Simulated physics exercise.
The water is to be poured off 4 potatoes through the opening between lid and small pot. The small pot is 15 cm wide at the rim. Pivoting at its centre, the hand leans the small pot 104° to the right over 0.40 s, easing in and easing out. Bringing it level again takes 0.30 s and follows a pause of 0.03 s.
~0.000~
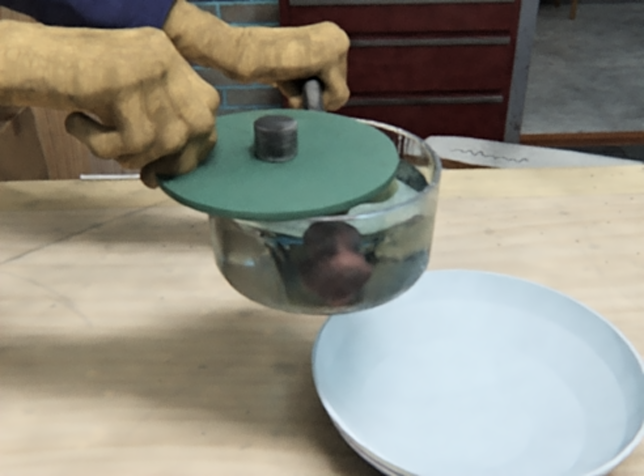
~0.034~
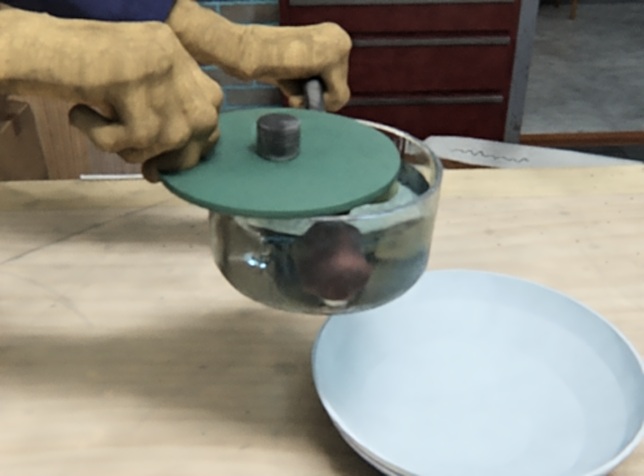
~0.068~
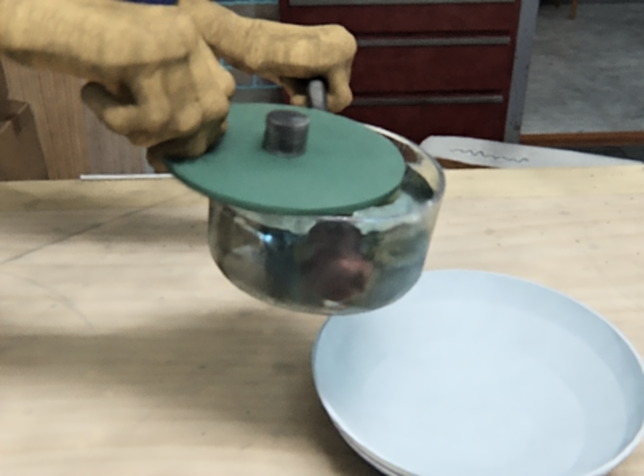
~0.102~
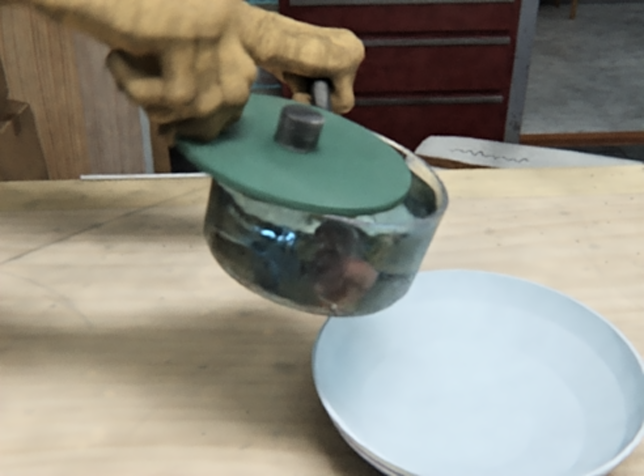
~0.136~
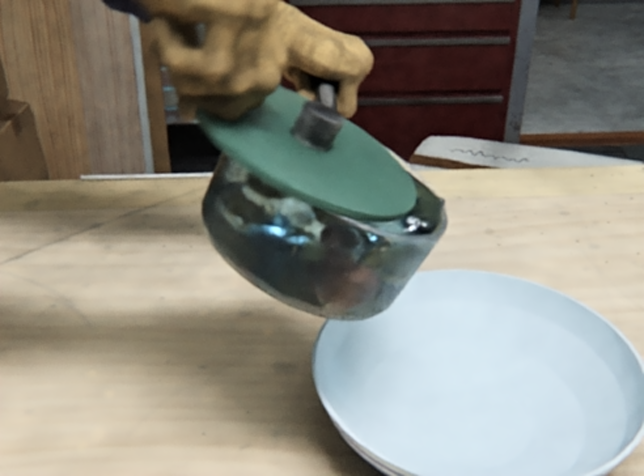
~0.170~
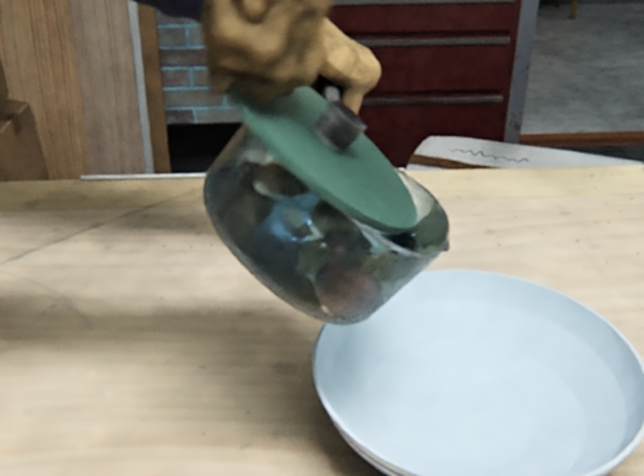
A glass pot with a green lid, held by gloved hands, tilts steadily to the right.
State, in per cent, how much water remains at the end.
24 %.
After 0.31 s the tilt is 92° and 60 per cent of the water is still in the small pot.
After 0.41 s the tilt is 104° and 37 per cent of the water is still in the small pot.
After 0.52 s the tilt is 82° and 26 per cent of the water is still in the small pot.
After 0.64 s the tilt is 21° and 24 per cent of the water is still in the small pot.
In the end 24 per cent of the water is still in the small pot.
